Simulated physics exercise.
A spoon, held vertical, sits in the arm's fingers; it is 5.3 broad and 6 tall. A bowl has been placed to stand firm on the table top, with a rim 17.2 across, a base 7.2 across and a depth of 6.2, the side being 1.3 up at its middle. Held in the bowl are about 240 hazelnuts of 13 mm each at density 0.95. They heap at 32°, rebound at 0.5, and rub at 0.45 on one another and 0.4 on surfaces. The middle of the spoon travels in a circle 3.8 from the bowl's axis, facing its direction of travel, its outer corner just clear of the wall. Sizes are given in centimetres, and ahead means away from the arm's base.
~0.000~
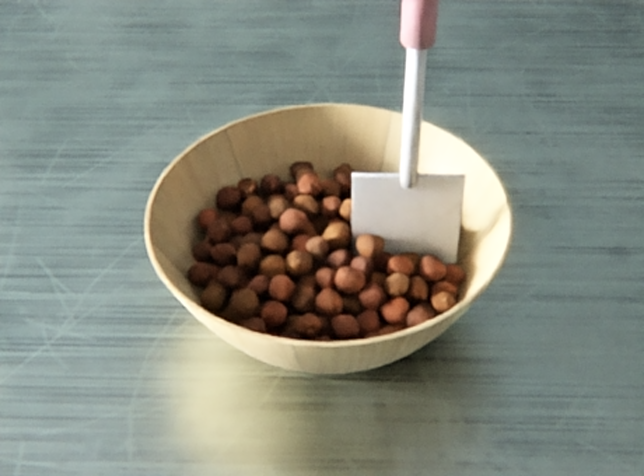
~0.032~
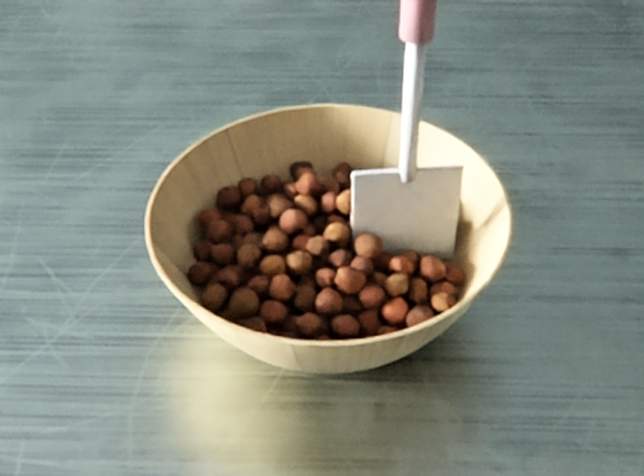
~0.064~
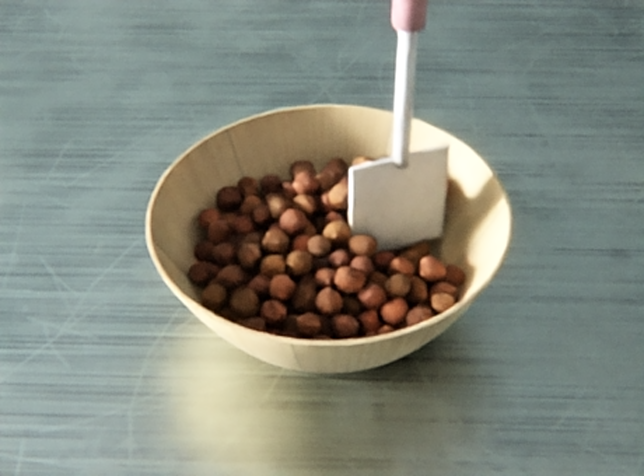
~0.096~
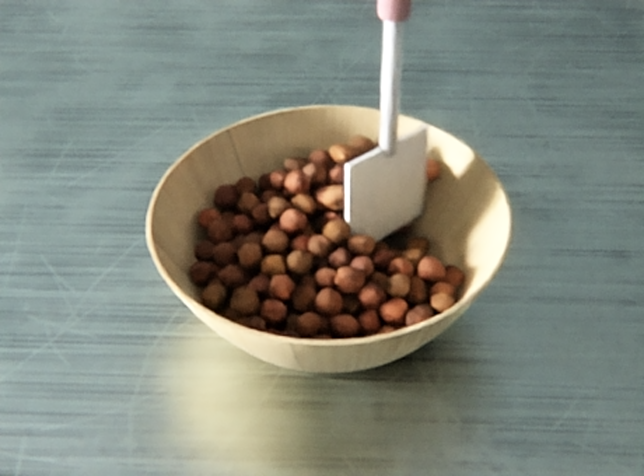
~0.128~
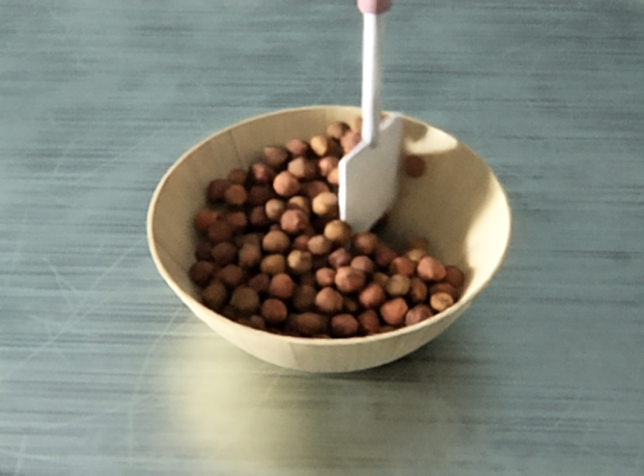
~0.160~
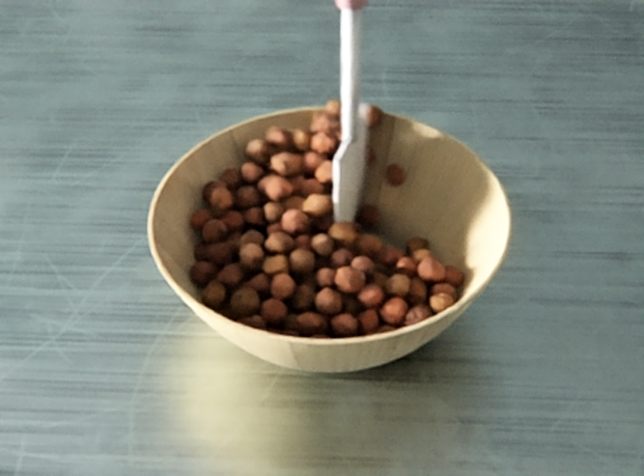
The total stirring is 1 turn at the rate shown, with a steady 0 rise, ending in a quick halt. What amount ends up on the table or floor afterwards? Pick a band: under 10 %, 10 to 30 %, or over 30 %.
Band: 10 to 30 %.
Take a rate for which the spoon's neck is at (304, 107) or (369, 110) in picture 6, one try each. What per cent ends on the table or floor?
About 40 per cent, then about 15 per cent.
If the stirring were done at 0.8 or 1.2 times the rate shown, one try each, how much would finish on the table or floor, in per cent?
Roughly 15 and 25 per cent.
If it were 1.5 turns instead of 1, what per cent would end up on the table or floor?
Estimate: About 30 percent.
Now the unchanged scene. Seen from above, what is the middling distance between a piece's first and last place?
Some 8 centimetres or so.
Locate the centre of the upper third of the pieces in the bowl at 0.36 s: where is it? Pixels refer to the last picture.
Around pixel (238, 261).
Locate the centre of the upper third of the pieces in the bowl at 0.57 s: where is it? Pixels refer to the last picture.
Near (422, 255).
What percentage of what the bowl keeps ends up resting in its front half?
I'd put it near 25 per cent.
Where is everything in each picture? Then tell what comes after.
The first frame shows spoon neck at (411, 149), 0° round; upper third of the load around (321, 248), from x 200 to 455, top at y 170; 244 in the bowl.
The second frame shows spoon neck at (410, 144), 7° round; upper third of the load around (321, 246), from x 200 to 455, top at y 170.
The third frame shows spoon neck at (403, 131), 24° round; upper third of the load around (327, 234), from x 200 to 455, top at y 170.
The fourth frame shows spoon neck at (390, 119), 41° round; upper third of the load around (324, 214), from x 200 to 450, top at y 150.
The fifth frame shows spoon neck at (372, 111), 58° round; upper third of the load around (309, 211), from x 200 to 450, top at y 125.
The sixth frame shows spoon neck at (351, 106), 76° round; upper third of the load around (303, 208), from x 200 to 450, top at y 110; 244 in the bowl.
By 0.36 s, 185° round, highest piece 8 above the table; 232 in the bowl, 3 on the table or floor, 9 in flight or on the tool.
By 0.57 s, 294° round, highest piece 8 above the table; 208 in the bowl, 27 on the table or floor, 9 in flight or on the tool.
By 0.87 s, 0° round, highest piece 7 above the table; 197 in the bowl, 46 on the table or floor, 1 in flight or on the tool.
By 1.57 s, 0° round, highest piece 7 above the table; 197 in the bowl, 47 on the table or floor.
Final count, 197 in the bowl, 47 on the table or floor. That is 19 % on the table or floor.
